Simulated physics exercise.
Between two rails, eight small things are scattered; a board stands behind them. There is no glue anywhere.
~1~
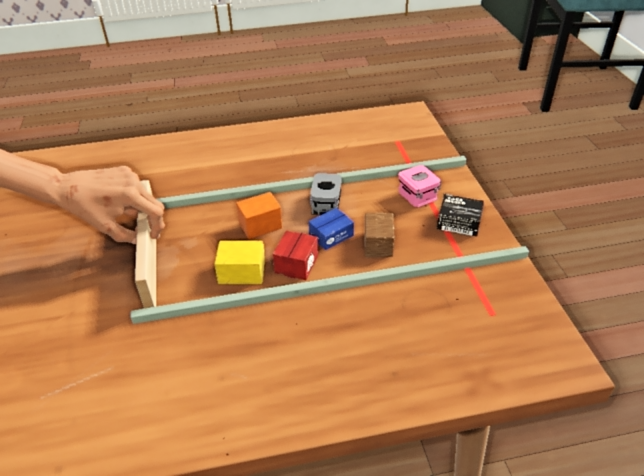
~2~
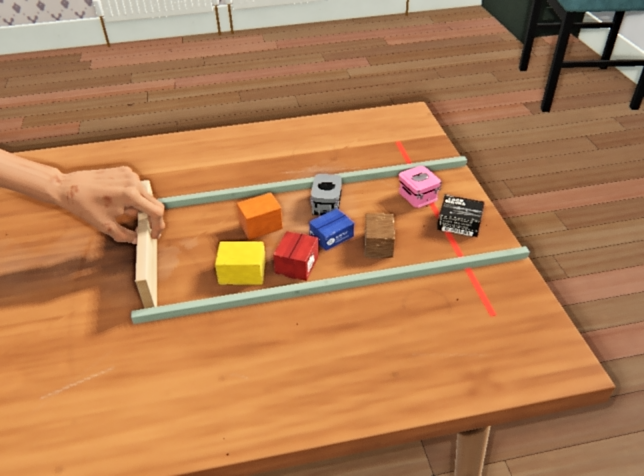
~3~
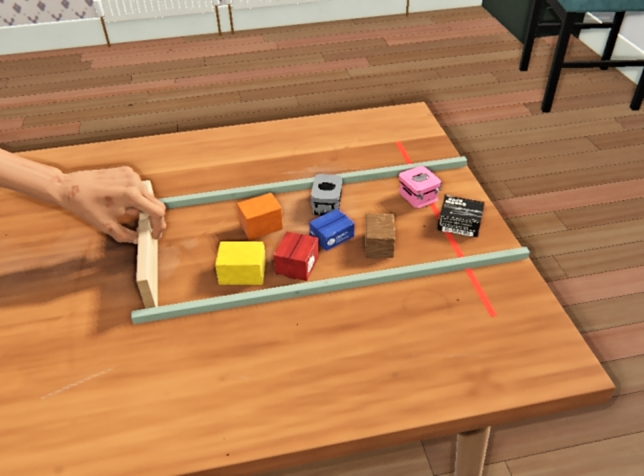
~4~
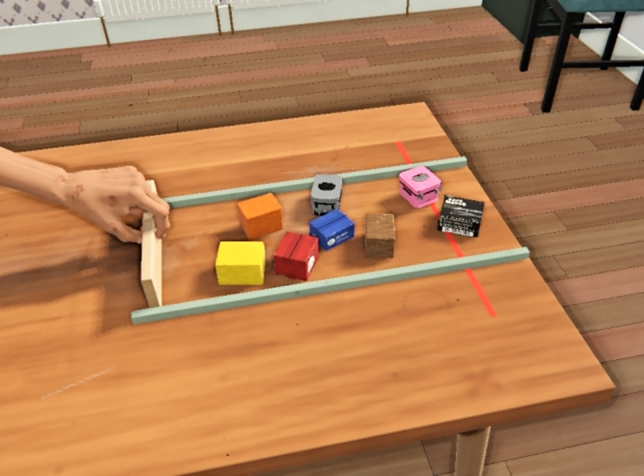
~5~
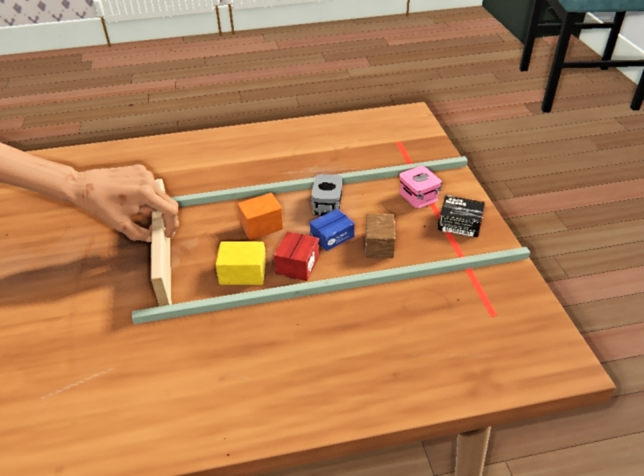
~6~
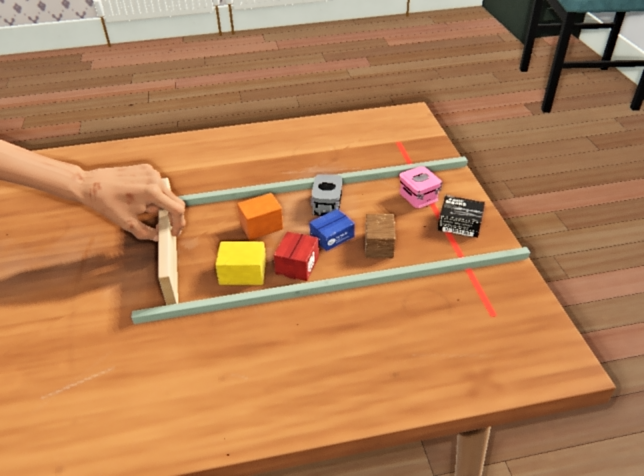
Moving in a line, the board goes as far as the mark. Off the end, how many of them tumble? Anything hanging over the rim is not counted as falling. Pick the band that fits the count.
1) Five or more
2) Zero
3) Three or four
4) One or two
The answer is 4.
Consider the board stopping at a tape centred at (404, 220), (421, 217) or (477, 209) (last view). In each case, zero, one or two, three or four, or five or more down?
Tape one gives one to two, tape two gives one to two, and tape three gives five or over.
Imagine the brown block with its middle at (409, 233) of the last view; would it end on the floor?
Note: From that start it slides off.
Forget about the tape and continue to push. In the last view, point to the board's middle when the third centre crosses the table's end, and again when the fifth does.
It sits near (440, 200), and then near (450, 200).
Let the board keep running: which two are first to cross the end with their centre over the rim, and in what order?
First the black box, then the brown block.
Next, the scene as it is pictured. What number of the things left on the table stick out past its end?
My count gives 3.
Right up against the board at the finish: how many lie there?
All in all, 3.
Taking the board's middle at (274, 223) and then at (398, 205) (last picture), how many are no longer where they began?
At the first place 4, at the second 8.
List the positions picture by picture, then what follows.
In the first picture, black box (460, 215); pink case (418, 187); brown block (379, 235); board (147, 242); tape (437, 214).
In the second picture, pink case (419, 187); grey case (327, 195).
In the third picture, brown block (380, 236); yellow block (241, 263).
In the fourth picture, black box (461, 216); orange block (260, 217).
In the fifth picture, pink case (419, 188); board (161, 240).
In the sixth picture, black box (461, 216); pink case (419, 188); brown block (380, 236); board (168, 239); tape (438, 215).
Early on, none off yet; black box at rest near (461, 216); pink case at rest near (419, 188); brown block at rest near (380, 236).
A while later, none off yet; black box travelled about its own width near (484, 210); pink case at rest near (419, 188); brown block travelled well along near (453, 223).
Finally, the number that fall off is one or two; lost, brown block and black box.
